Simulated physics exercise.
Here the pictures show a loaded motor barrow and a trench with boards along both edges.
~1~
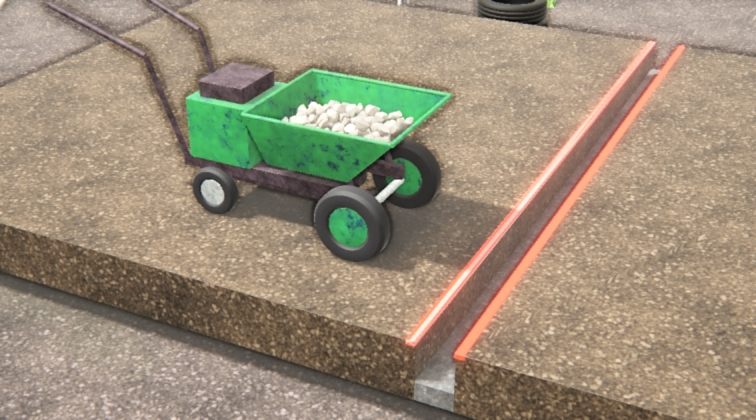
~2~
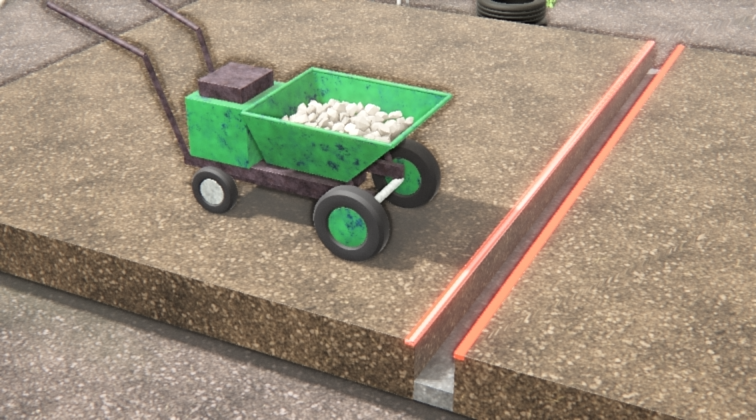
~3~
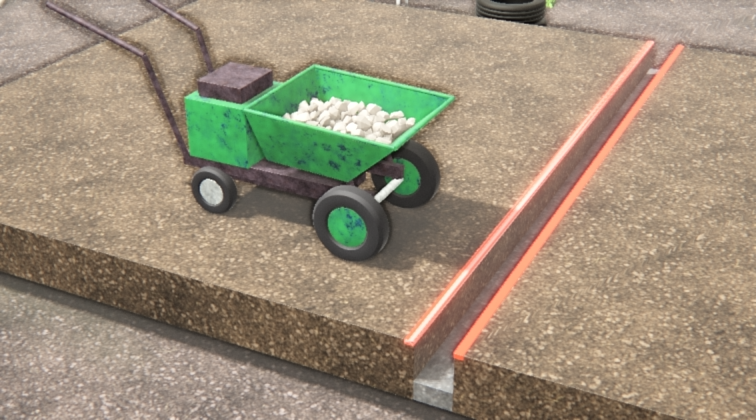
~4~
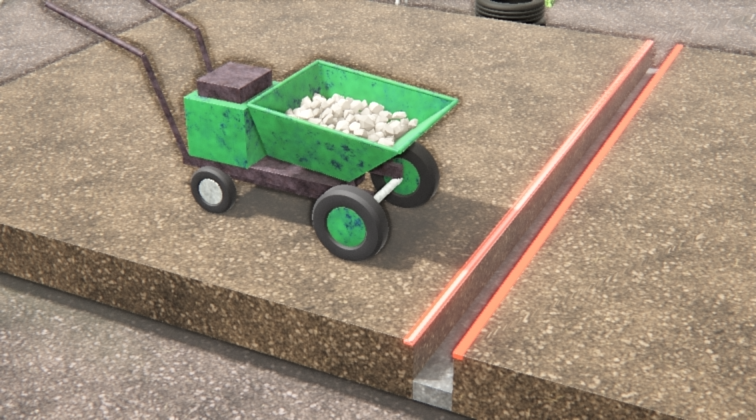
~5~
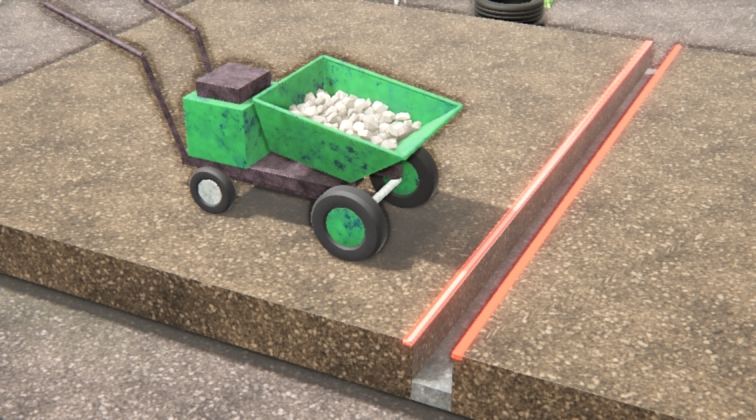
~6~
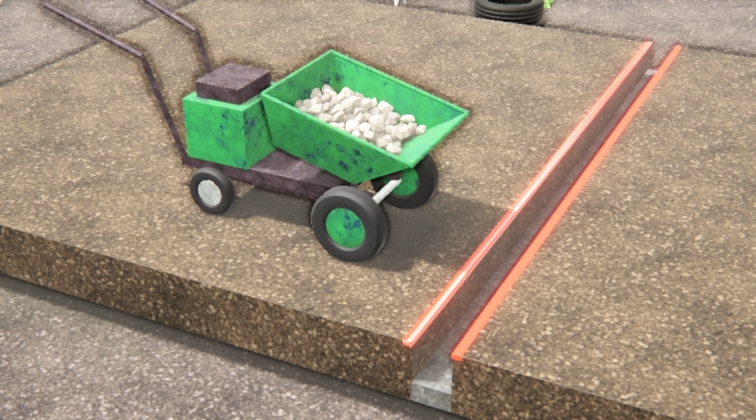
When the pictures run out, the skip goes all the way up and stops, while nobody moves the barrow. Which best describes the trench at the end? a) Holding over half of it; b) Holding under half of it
(a) Holding over half of it.
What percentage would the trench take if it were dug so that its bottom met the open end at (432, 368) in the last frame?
The share would be around 70 in a hundred.
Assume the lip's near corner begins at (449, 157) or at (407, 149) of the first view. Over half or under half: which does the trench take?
A minority / the bulk.
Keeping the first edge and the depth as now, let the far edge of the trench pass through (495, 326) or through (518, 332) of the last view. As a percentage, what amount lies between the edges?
100 and 100 percent.
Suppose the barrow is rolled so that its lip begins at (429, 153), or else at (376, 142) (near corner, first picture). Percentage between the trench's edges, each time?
10 % and 70 %.
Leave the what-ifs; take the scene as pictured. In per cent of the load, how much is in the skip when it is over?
0 per cent, roughly.
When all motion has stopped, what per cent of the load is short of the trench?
5 %.
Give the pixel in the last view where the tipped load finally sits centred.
About (497, 279).
Soon, skip tipped steeply; all in the skip.
A while on, skip tipped right over; most in the skip; a stray few short of the trench; about a quarter in or heaped over the trench; a stray few beyond it.
Towards the end, skip tipped right over; a stray few in the skip; a small part short of the trench; most in or heaped over the trench; a stray few beyond it.
Finally, skip tipped right over; a stray few in the skip; a small part short of the trench; most in or heaped over the trench; a stray few beyond it.
